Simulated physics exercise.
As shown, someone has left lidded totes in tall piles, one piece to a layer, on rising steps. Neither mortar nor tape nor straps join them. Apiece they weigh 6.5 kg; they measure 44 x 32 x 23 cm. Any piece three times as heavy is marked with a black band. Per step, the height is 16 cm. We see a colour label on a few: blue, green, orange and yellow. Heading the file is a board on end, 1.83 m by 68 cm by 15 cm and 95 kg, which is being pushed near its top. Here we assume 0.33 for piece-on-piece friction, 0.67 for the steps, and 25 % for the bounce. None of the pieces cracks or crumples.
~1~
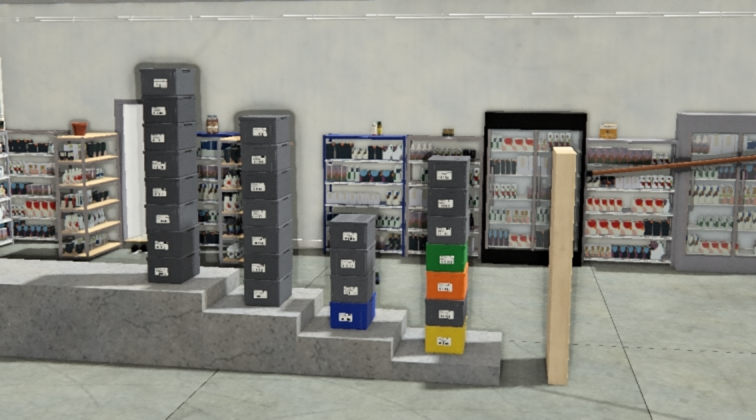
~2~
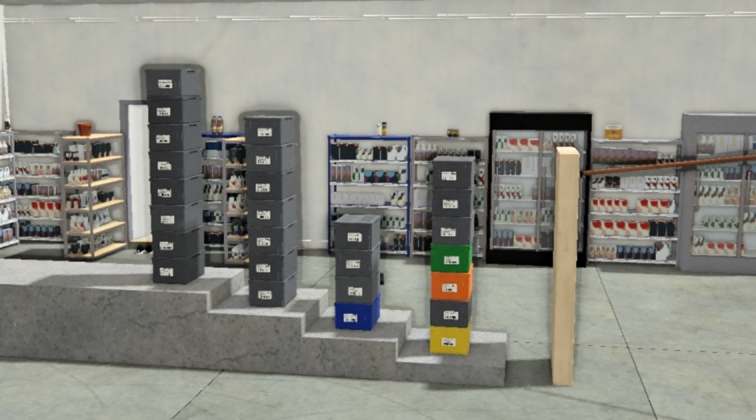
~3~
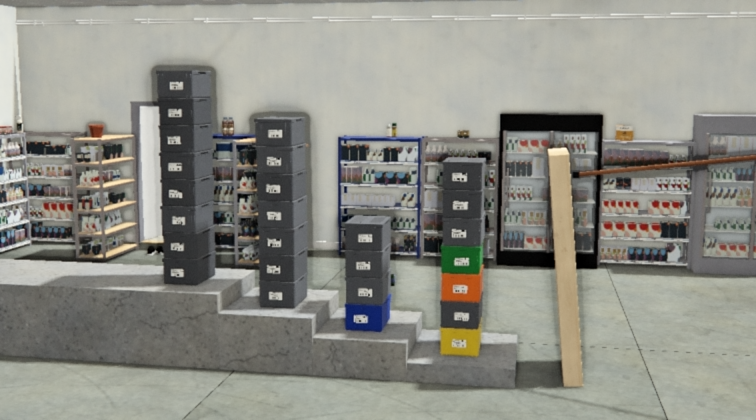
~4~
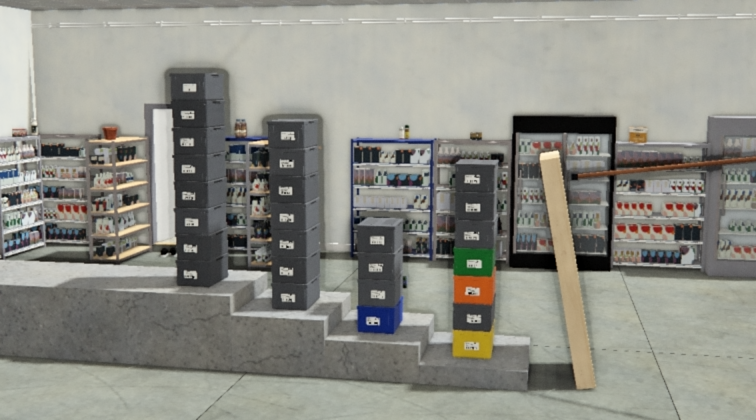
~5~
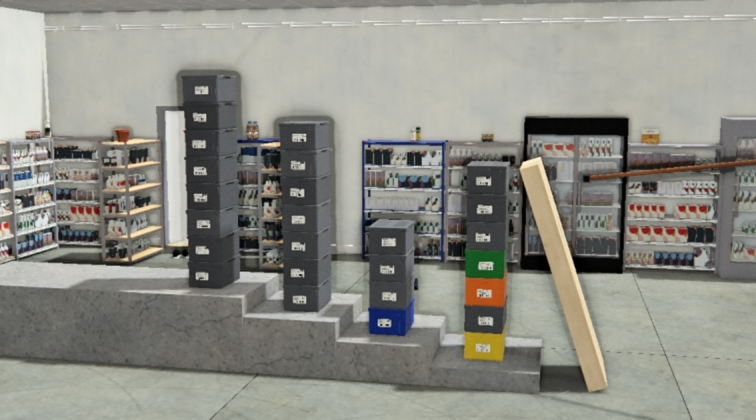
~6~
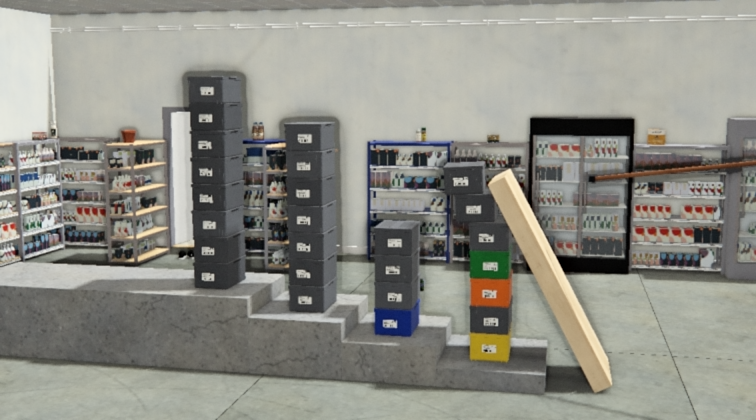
A tall wooden board was pushed near its top by a long pole and tilted left into the nearest stack of lidded boxes on gray steps, shoving that stack's upper boxes to the left.
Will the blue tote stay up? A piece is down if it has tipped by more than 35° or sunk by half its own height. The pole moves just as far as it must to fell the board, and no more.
Yes.
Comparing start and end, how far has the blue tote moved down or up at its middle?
0 centimetres lower, roughly.
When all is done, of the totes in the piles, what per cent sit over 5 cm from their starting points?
Shifted fraction is 90 per cent.
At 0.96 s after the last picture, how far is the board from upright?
Lean: Approx. 55 degrees.
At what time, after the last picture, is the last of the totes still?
4.0 s, roughly.
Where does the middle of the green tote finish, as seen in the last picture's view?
In the final image its middle is around (403, 285).
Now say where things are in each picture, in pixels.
In the first frame (places mark the middle of the side facing us; the camera pans a little), pole end (590, 174) 10 cm short, board 0° from upright; blue tote (348, 317); green tote (445, 259); orange tote (445, 286); the rest undisturbed.
Pole end (581, 174) 10 mm in, board 0° from upright; blue tote (353, 317), in the second frame.
Pole end (577, 175) 12 cm in, board 5° from upright; blue tote (363, 318); the rest undisturbed, in the third frame.
Pole end (575, 177) 24 cm in, board 11° from upright; blue tote (375, 320); the rest undisturbed, in the fourth frame.
Pole end (587, 179) 24 cm in, stopped, board 18° from upright; blue tote (387, 322); the rest undisturbed, in the fifth frame.
Pole end (593, 179) 24 cm in, stopped, board 28° from upright; blue tote (392, 323); green tote (489, 266); orange tote (490, 293); steepest lean 3°, the tote at (463, 181); 3 disturbed, none down, in the sixth frame.
Then, 0.96 s after the last picture, board 56° from upright; 6 of the 26 totes down; blue tote unmoved; orange tote on its side.
Then, 2.40 s after the last picture, board 56° from upright; 21 of the 26 totes down; blue tote unmoved; orange tote on its side.
At rest, board 56° from upright; 21 of the 26 totes down; blue tote unmoved; orange tote on its side; green tote leaning 23°, 24 cm lower. As the last picture would show them, middles, blue tote near (397, 316), orange tote near (435, 309).
